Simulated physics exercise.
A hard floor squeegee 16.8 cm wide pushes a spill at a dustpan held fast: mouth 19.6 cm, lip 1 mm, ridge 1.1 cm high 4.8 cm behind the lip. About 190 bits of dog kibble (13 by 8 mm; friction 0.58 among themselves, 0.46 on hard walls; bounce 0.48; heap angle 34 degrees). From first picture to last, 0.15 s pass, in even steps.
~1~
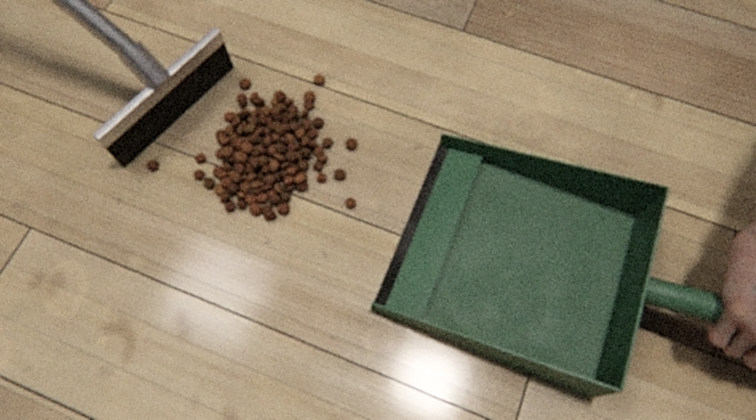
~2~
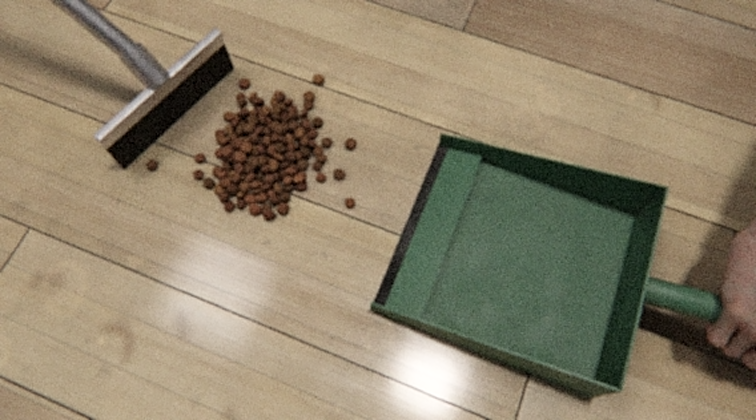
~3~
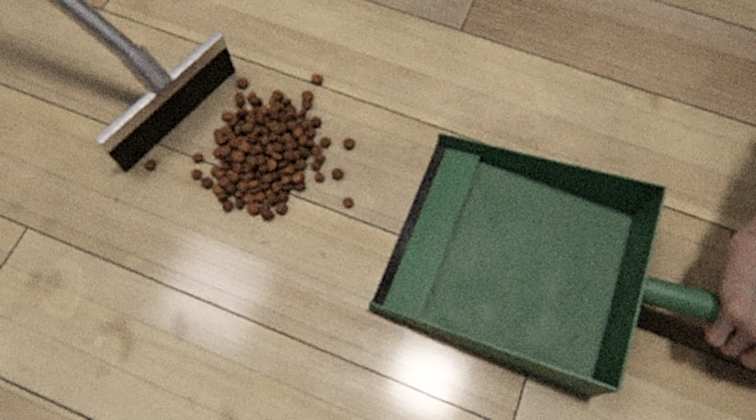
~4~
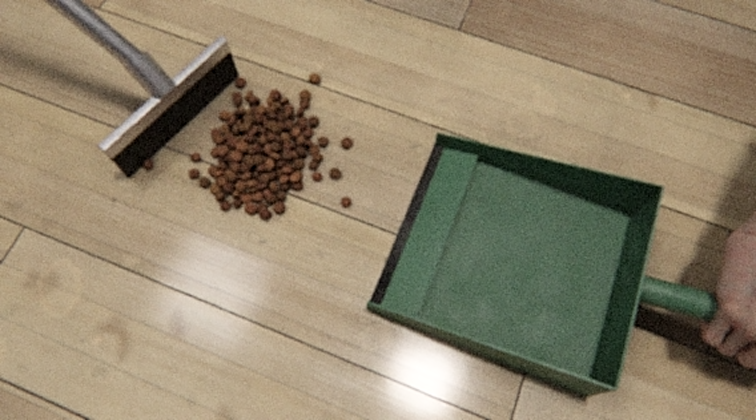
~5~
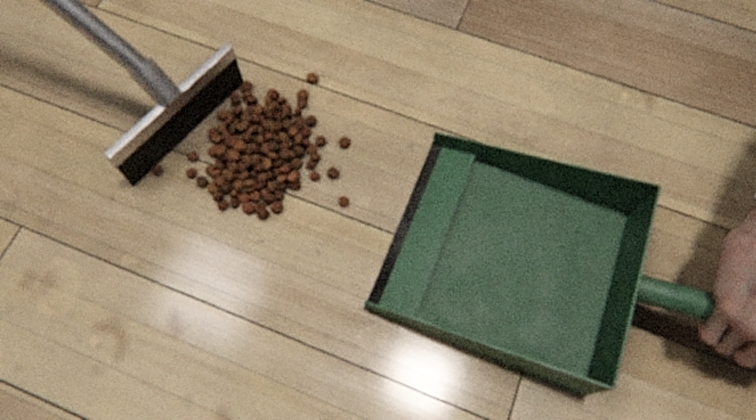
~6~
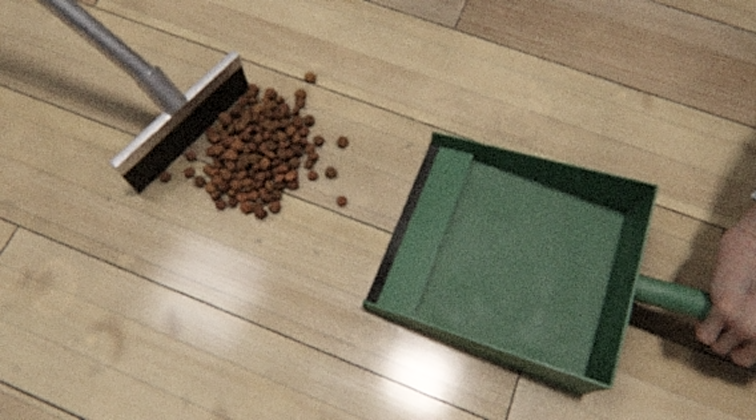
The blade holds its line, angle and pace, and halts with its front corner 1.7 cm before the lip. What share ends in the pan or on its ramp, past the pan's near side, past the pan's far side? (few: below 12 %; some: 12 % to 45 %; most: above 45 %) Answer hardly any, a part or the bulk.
Pan a part, near side a part, far side hardly any.
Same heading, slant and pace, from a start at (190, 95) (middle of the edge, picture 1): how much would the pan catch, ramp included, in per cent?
Some 25 per cent.
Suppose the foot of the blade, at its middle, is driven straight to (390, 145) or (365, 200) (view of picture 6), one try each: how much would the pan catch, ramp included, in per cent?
Some 5 and 25 per cent.
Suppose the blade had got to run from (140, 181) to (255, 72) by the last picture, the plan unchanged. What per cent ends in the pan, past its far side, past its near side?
Pan 30, far 5, near 20.
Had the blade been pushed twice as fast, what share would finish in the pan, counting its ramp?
It would be near 30 per cent.
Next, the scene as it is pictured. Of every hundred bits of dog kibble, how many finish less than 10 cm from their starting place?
About 20 per cent.
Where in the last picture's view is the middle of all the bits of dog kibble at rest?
Near (371, 256).
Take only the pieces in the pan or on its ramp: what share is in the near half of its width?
About 90 per cent.
Then, 0.22 s after the last picture, middle of the blade 14 cm from the lip; 0 % over the lip, far side 5 %, near side 0 %.
Then, 0.38 s after the last picture, middle of the blade 7 cm from the lip; 0 % over the lip, far side 0 %, near side 10 %.
Then, 0.65 s after the last picture, middle of the blade 4 cm from the lip; 25 % over the lip, far side 0 %, near side 20 %.
In the end, pan 25 %, near side 20 %, far side 0 %, in front of the lip or behind the blade 55 %.
